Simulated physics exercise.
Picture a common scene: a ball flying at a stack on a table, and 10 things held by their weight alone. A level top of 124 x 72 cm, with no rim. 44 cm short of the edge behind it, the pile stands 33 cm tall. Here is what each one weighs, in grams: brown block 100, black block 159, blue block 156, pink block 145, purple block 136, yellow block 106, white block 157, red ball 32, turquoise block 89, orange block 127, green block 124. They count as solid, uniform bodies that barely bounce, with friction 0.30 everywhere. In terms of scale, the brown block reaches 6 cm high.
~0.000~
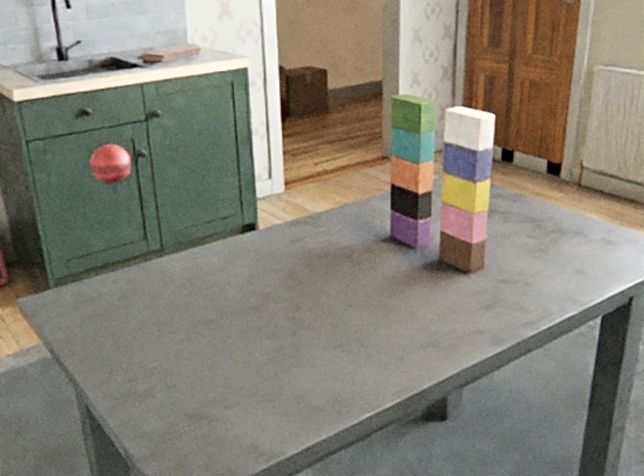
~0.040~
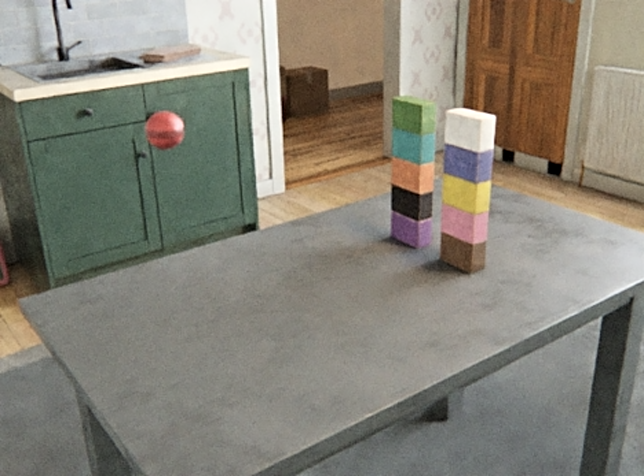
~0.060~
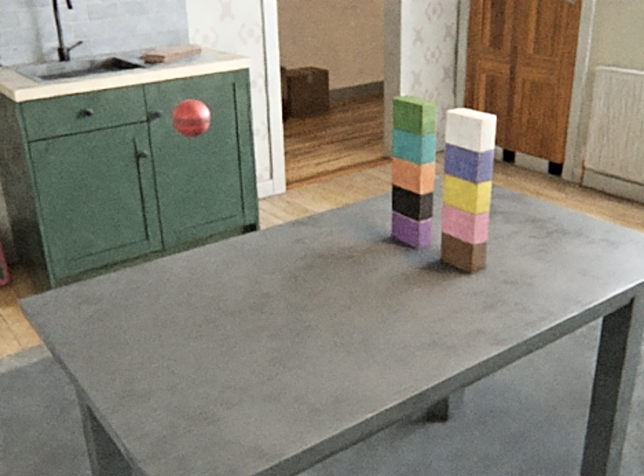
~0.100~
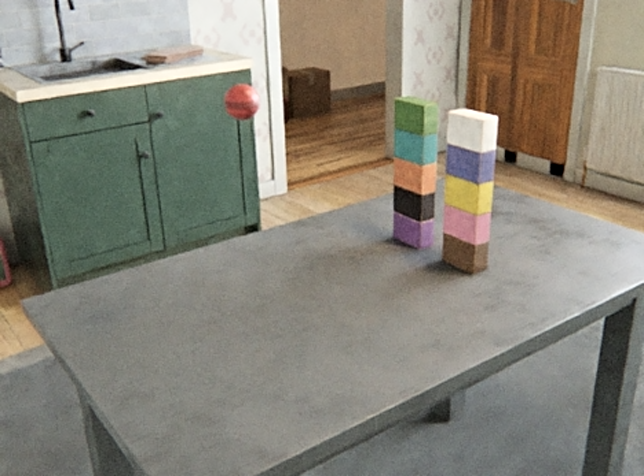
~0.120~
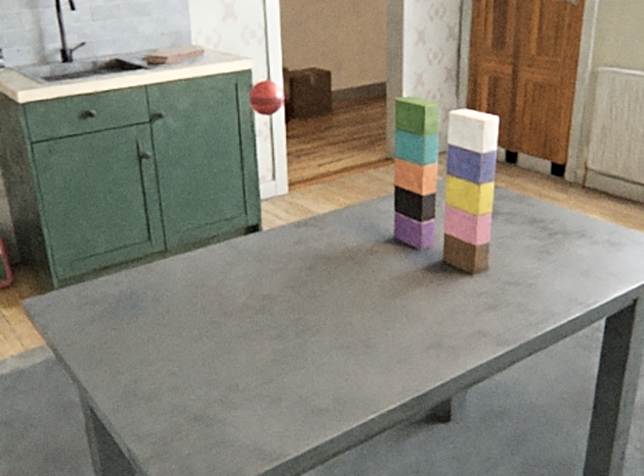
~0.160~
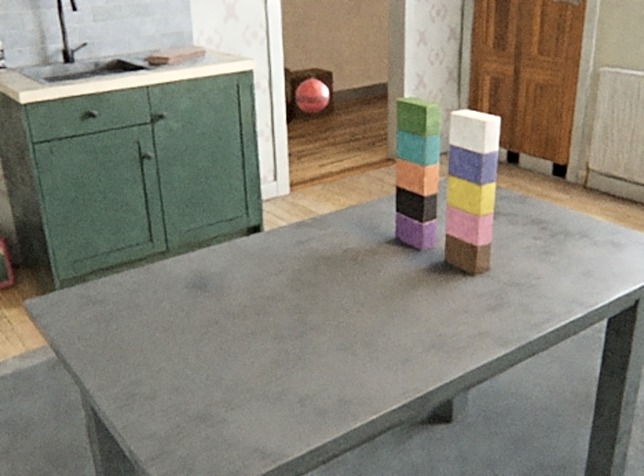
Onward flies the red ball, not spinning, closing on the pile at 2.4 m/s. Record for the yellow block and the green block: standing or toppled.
Result: Yellow block standing; green block toppled.
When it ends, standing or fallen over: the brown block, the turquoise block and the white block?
The brown block is still upright; the turquoise block falls over; the white block keeps standing.
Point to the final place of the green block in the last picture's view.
It stops at about (468, 211).
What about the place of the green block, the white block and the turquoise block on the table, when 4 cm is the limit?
Green block: Is displaced; white block: Remains in place; turquoise block: Is displaced.
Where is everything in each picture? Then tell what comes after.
In the first frame, gap 62 cm; red ball (110, 164); yellow block (465, 191); green block (413, 114).
In the second frame, gap 52 cm; red ball (165, 131); blue block (468, 161).
In the third frame, gap 48 cm; red ball (191, 118); purple block (412, 228).
In the fourth frame, gap 38 cm; red ball (242, 102); turquoise block (415, 145).
In the fifth frame, gap 33 cm; red ball (267, 98); brown block (466, 251).
In the sixth frame, gap 23 cm; red ball (312, 96); yellow block (470, 194); green block (418, 117).
By 0.36 s, red ball near (402, 170); green block tilted 9° near (431, 114); turquoise block tilted 9°.
By 0.46 s, red ball near (395, 242); green block tilted 38° near (445, 120); turquoise block tilted 38°.
By 0.66 s, red ball near (390, 243); green block on its side near (468, 208); turquoise block upside down.
When it is over (1.1 s), lying over on the table, turquoise block and green block; the other 8 within 4 cm of the start. End places, in pixels of the last picture, yellow block near (470, 194), green block near (468, 210).
